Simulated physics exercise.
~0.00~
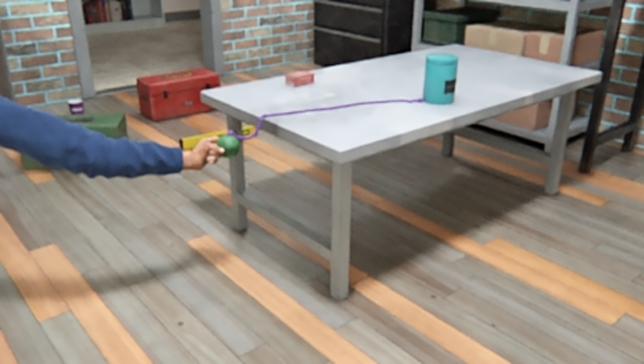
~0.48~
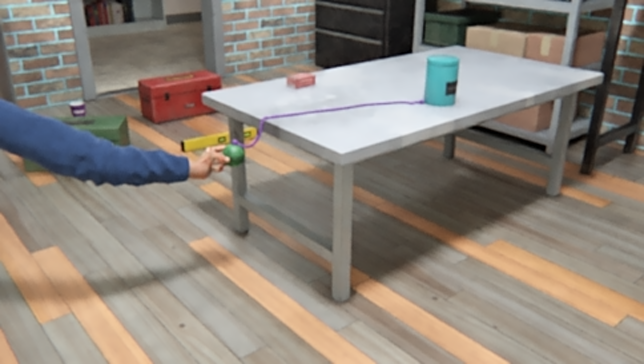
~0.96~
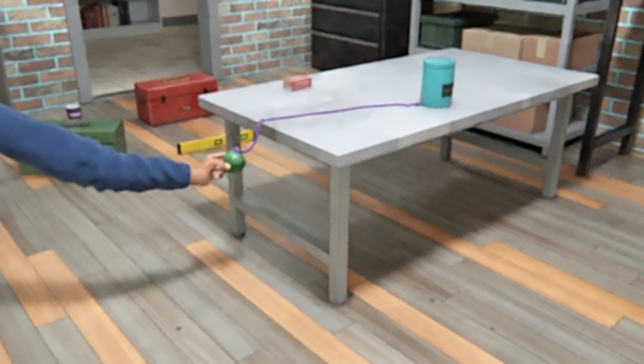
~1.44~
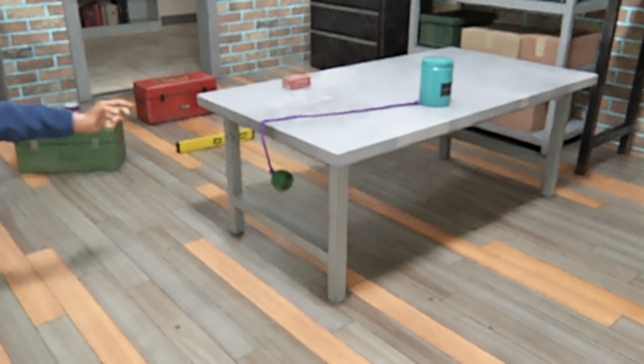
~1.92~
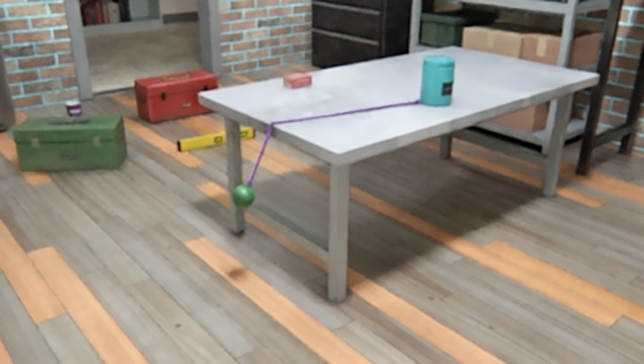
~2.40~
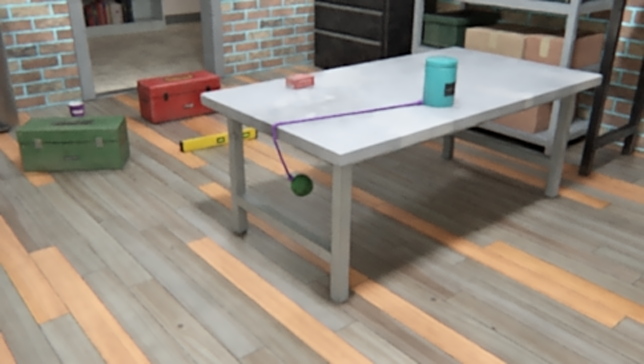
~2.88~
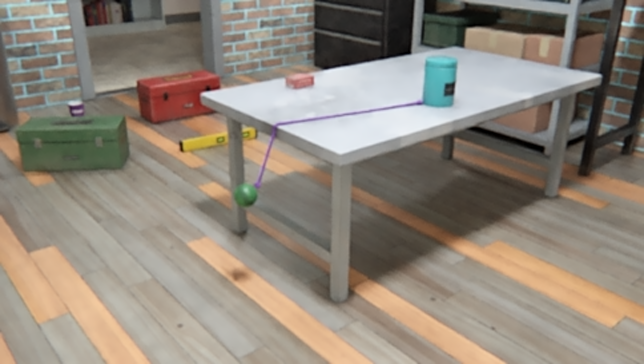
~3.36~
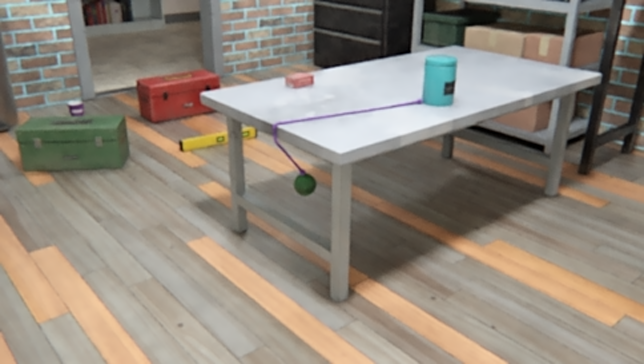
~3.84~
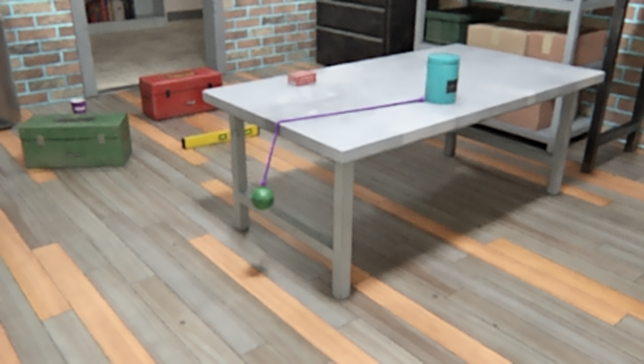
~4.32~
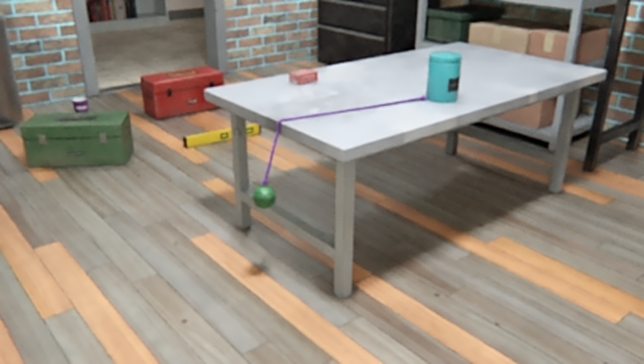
A green ball on a purple cord is held by a blue-sleeved arm at the left end of a grey workbench, seen from slightly above in a brick-walled workshop with a plank floor. The cord runs across the tabletop to a turquoise canister, with a small red box farther back, while red and green toolboxes and a yellow level lie on the floor. The hand lowers the ball slightly, lets go and draws back out of view. The ball swings right, then left and right again beneath the edge. It ends dangling above the floor, canister and box still in place.
